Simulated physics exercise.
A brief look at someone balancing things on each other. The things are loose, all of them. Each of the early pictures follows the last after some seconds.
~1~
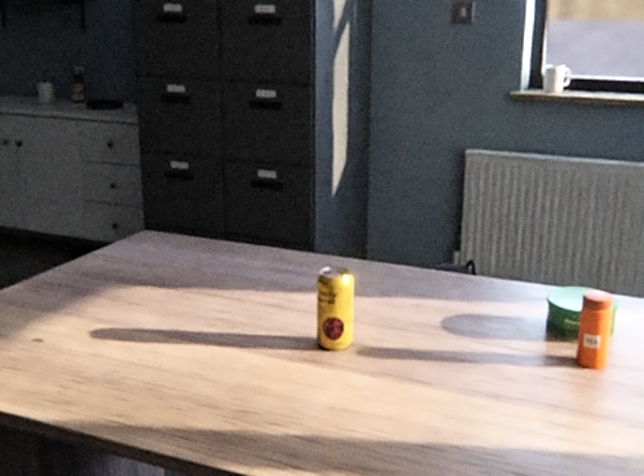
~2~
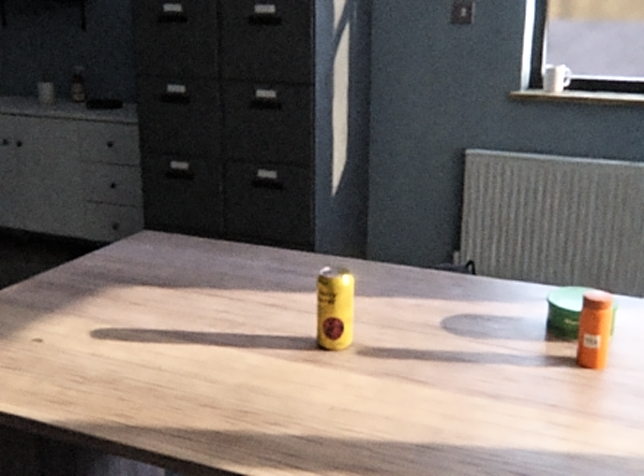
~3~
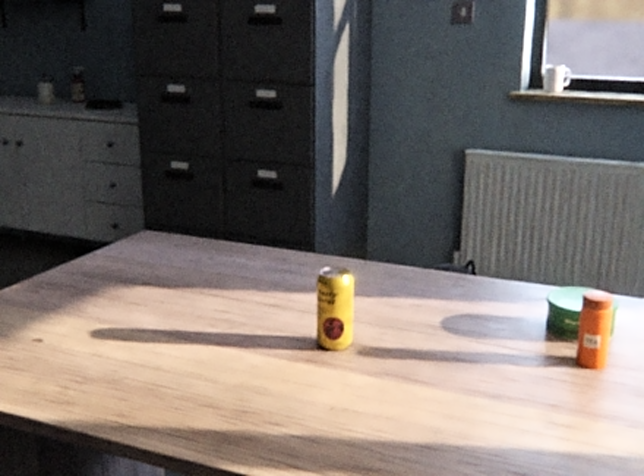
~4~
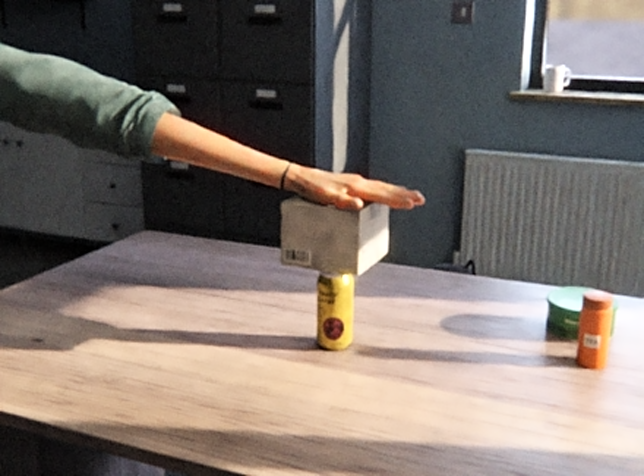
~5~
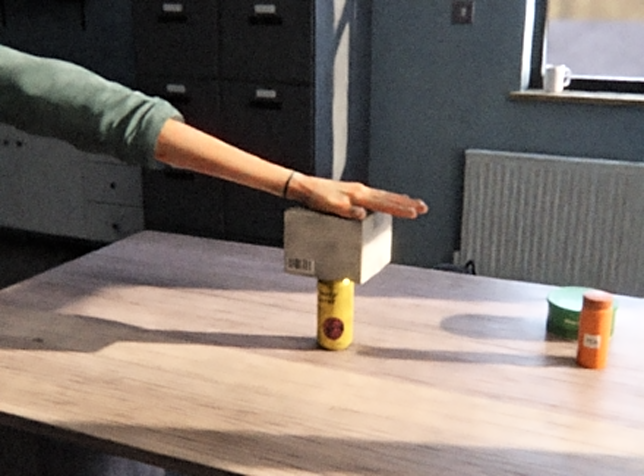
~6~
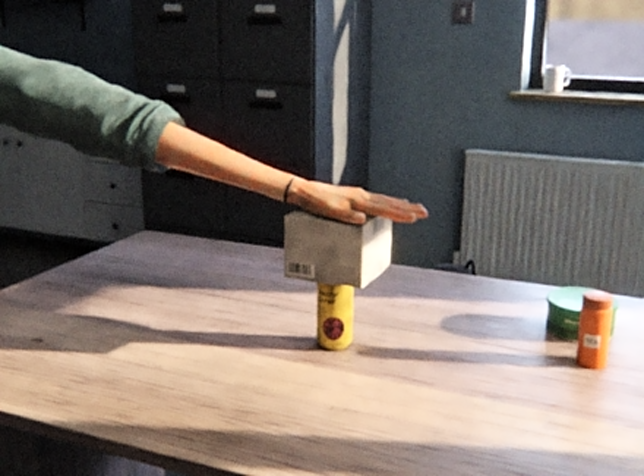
A hand lowers a white box onto a yellow can standing on a wooden table.
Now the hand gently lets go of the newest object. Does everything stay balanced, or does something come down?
Stays together.
Then, 0.20 s after the last picture, nothing has stirred.
Then, 0.50 s after the last picture, white box resting near (339, 242).
At rest, all 4 in place. Seen from the same camera at the end, white box near (339, 242). The pile stays up.
